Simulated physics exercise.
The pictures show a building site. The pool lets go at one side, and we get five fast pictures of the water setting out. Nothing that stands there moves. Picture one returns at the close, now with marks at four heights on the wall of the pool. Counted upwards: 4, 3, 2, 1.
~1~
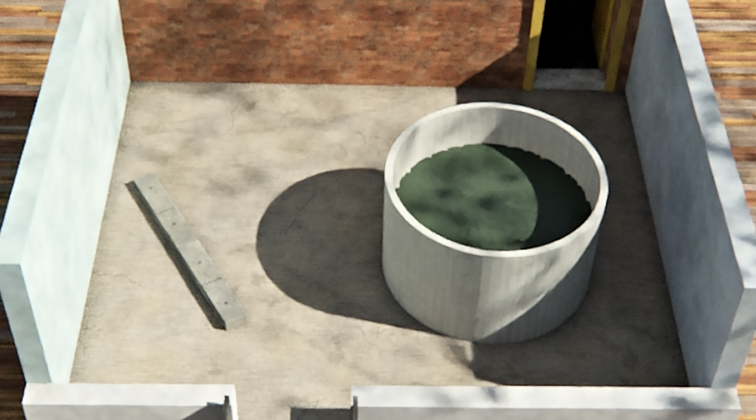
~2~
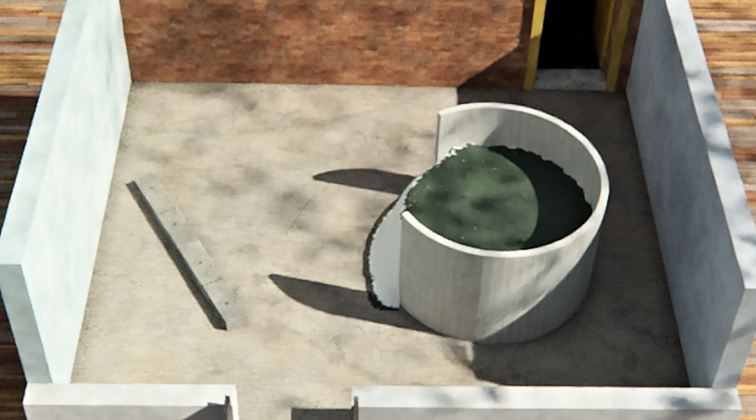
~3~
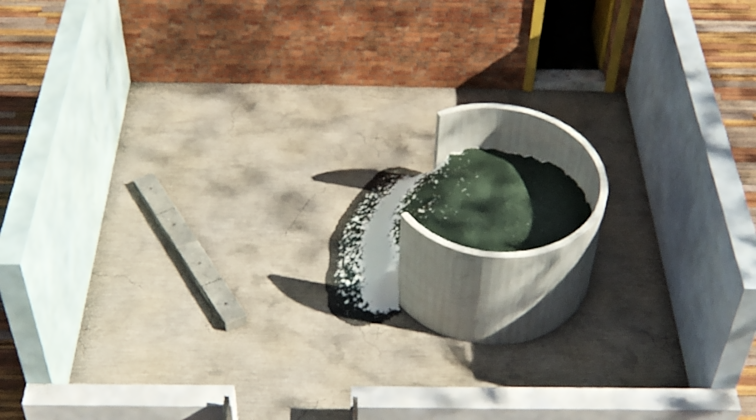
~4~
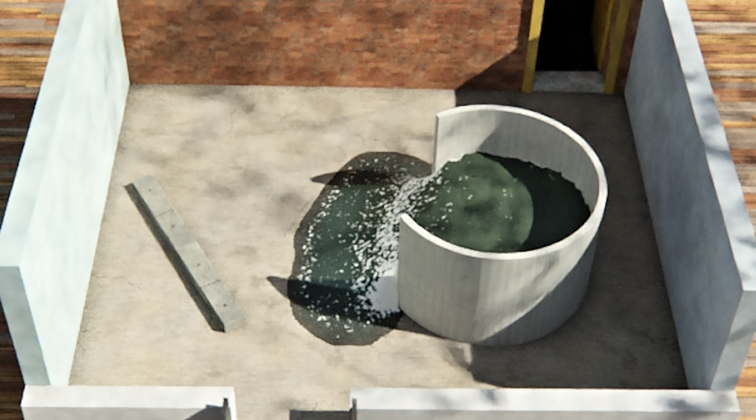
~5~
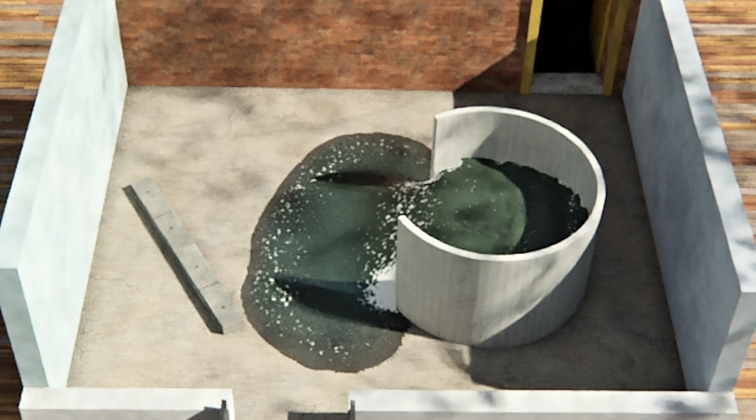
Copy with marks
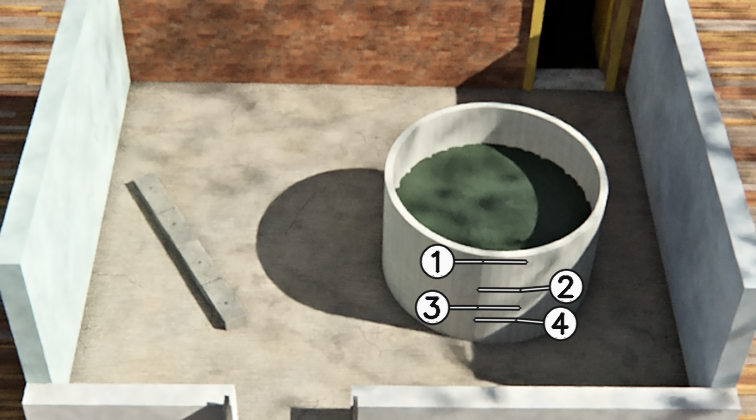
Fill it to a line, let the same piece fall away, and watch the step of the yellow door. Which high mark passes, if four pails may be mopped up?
Choose 2.
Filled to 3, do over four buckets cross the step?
No.
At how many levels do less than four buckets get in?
Three of them.
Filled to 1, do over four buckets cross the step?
Yes, that goes wrong.
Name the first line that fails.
1 it is.
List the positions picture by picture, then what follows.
Water in the pool at rest, its middle at (492, 212); foot of the yellow doorway at (568, 90); open gate at (293, 382), in the first picture.
Front seen at (397, 306), 2 % of the ground wet, in the second picture.
Front seen at (367, 314), 5 % of the ground wet, in the third picture.
Front seen at (349, 333), 10 % of the ground wet, in the fourth picture.
Front seen at (345, 140), 18 % of the ground wet, in the fifth picture.
On the marked copy, 1 at (503, 261); 2 at (500, 290); 3 at (497, 307); 4 at (496, 320); from the bottom up 4, 3, 2, 1.
Choosing 1, about 11 bucketfuls get in.
Choosing 2, a bucket or two gets in.
Choosing 3, nothing gets over.
Choosing 4, nothing gets over.
